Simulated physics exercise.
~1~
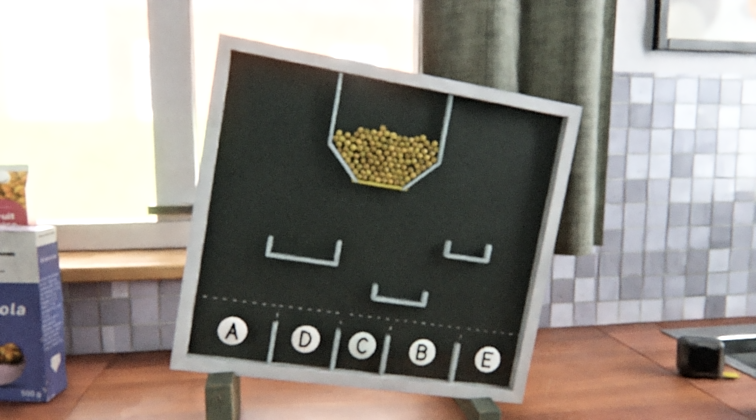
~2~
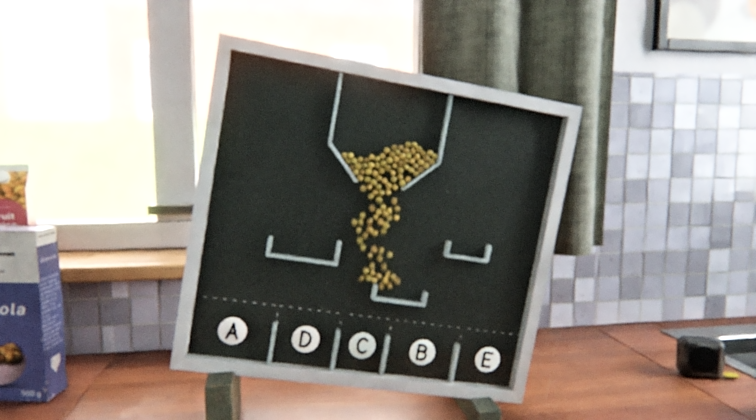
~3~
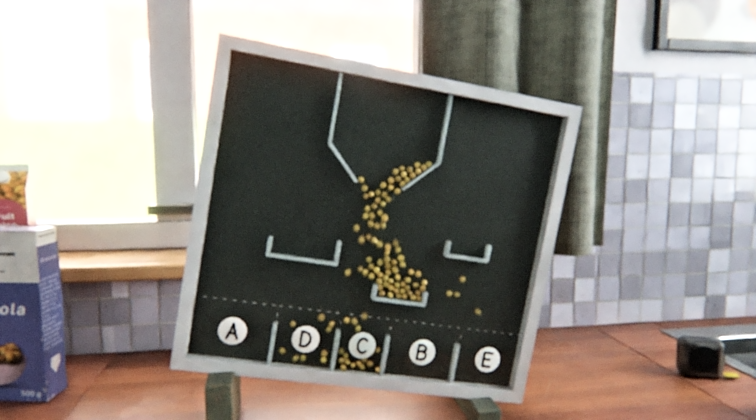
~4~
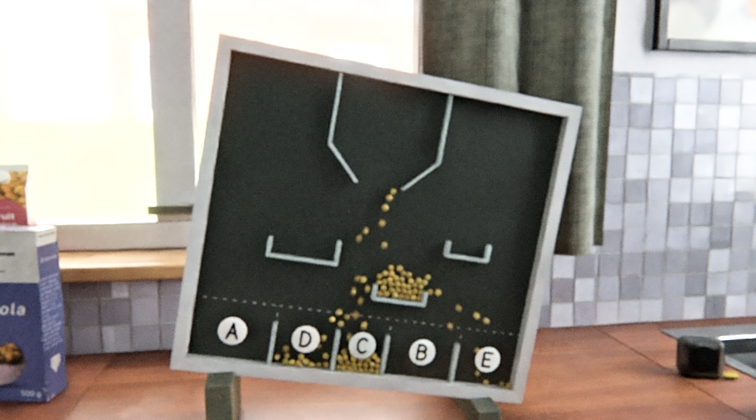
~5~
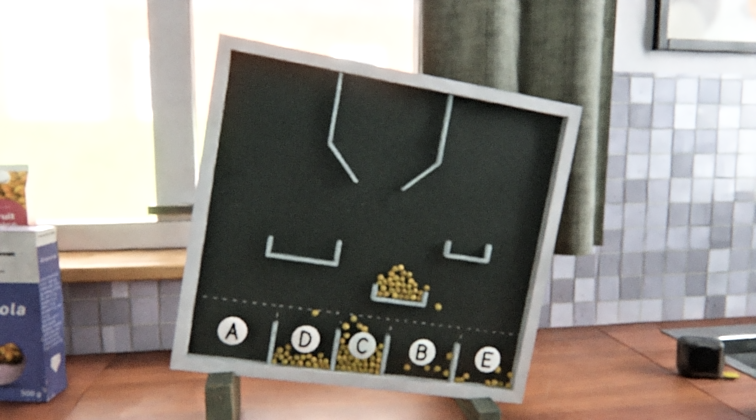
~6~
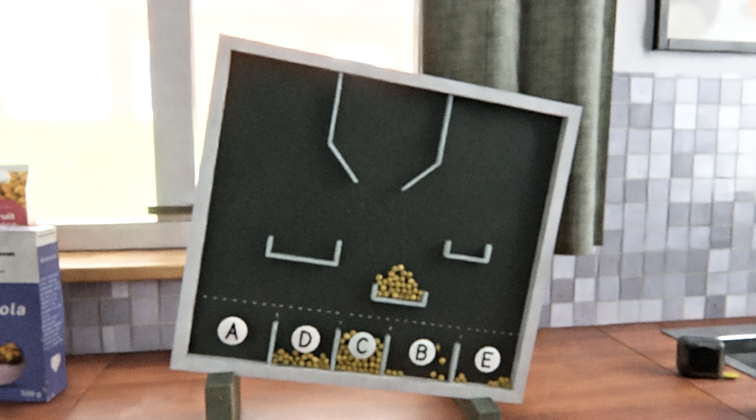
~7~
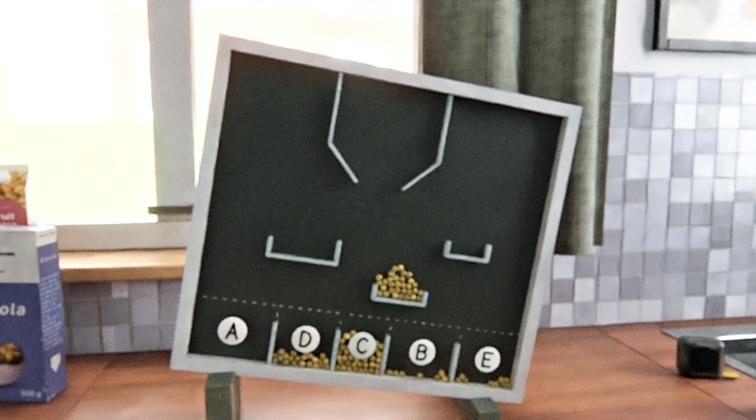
A tilted dark case with a pale frame let small tan beads pour from its hopper onto a low tray, where some piled up and the rest spilled into the bins, filling C most, then D, with few in B and E and none in A.
